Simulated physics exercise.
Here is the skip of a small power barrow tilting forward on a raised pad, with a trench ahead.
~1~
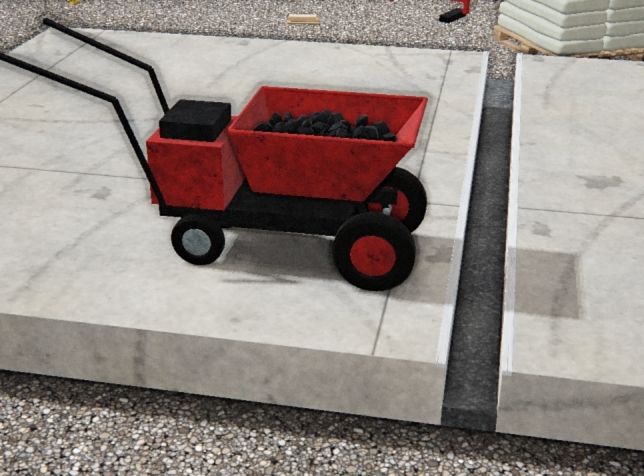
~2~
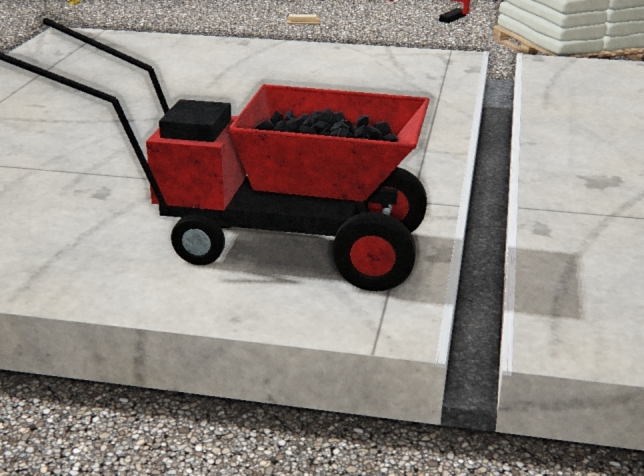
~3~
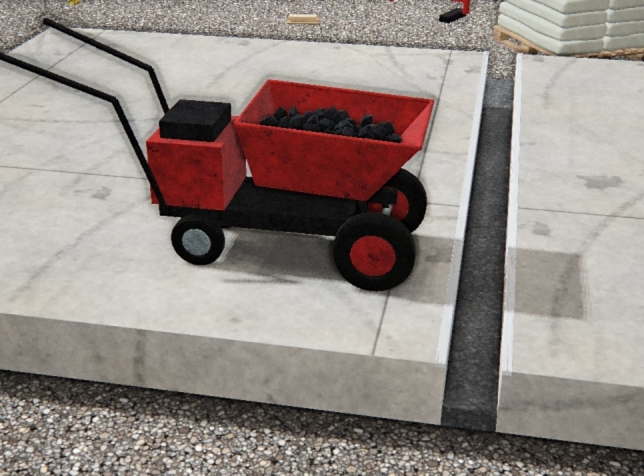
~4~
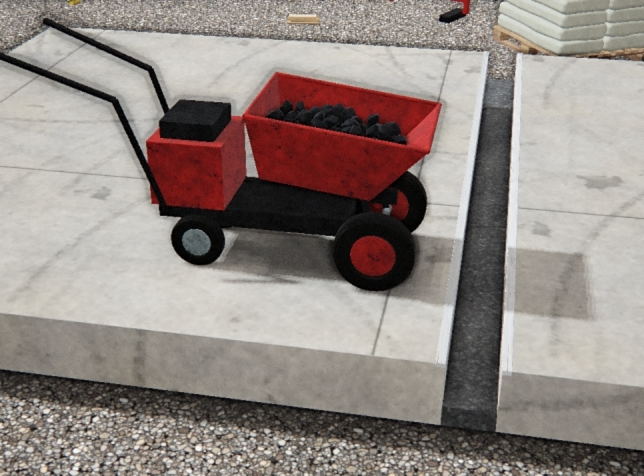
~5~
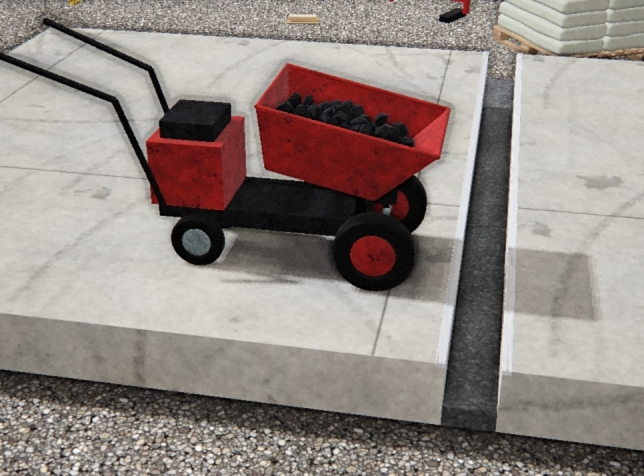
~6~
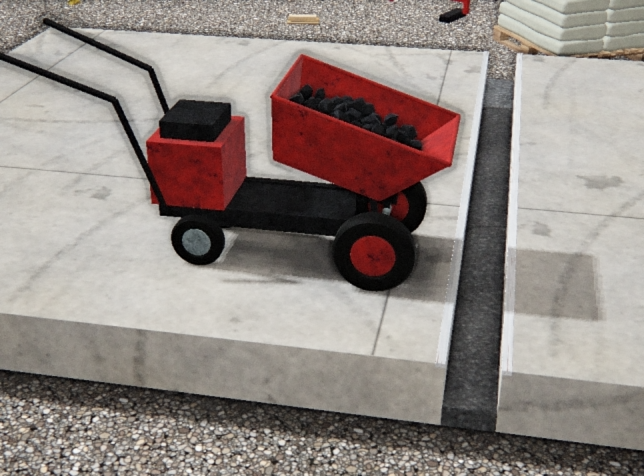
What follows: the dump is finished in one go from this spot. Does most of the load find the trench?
The trench takes less than half.
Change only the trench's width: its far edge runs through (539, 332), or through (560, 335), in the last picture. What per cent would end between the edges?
First some 70, then 90 per cent.
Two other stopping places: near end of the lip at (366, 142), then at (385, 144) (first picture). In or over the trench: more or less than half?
The first try: The larger part. The second: Most of it.
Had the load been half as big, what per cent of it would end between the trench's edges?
About 30 per cent.
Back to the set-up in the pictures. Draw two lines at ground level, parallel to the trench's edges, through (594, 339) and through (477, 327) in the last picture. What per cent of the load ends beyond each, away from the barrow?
First some 20, then 80 per cent.
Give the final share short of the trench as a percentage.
Roughly 0 in a hundred.
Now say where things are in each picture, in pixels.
Lip of the skip at (412, 146), level; top of the load at (317, 130), lumps of coal; first edge of the trench at (447, 322); far edge at (509, 329), the trench under half as wide as the skip, and about as deep as wide, in the first frame.
Lip of the skip at (414, 146), level; top of the load at (319, 129), in the second frame.
Lip of the skip at (419, 148), tipped barely; top of the load at (312, 124), in the third frame.
Lip of the skip at (428, 152), tipped a little; top of the load at (319, 120), in the fourth frame.
Lip of the skip at (438, 157), tipped a little; top of the load at (317, 127), in the fifth frame.
Lip of the skip at (449, 165), tipped clearly; top of the load at (322, 111); first edge of the trench at (447, 322); far edge at (509, 329), in the sixth frame.
Soon, skip tipped steeply; all in the skip.
A while on, skip tipped steeply; nearly all in the skip; a small part beyond it; a stray few falling.
Towards the end, skip tipped right over; about a quarter in the skip; a stray few in or heaped over the trench; about two thirds beyond it.
Finally, skip tipped right over; a small part in the skip; about a third in or heaped over the trench; about two thirds beyond it.
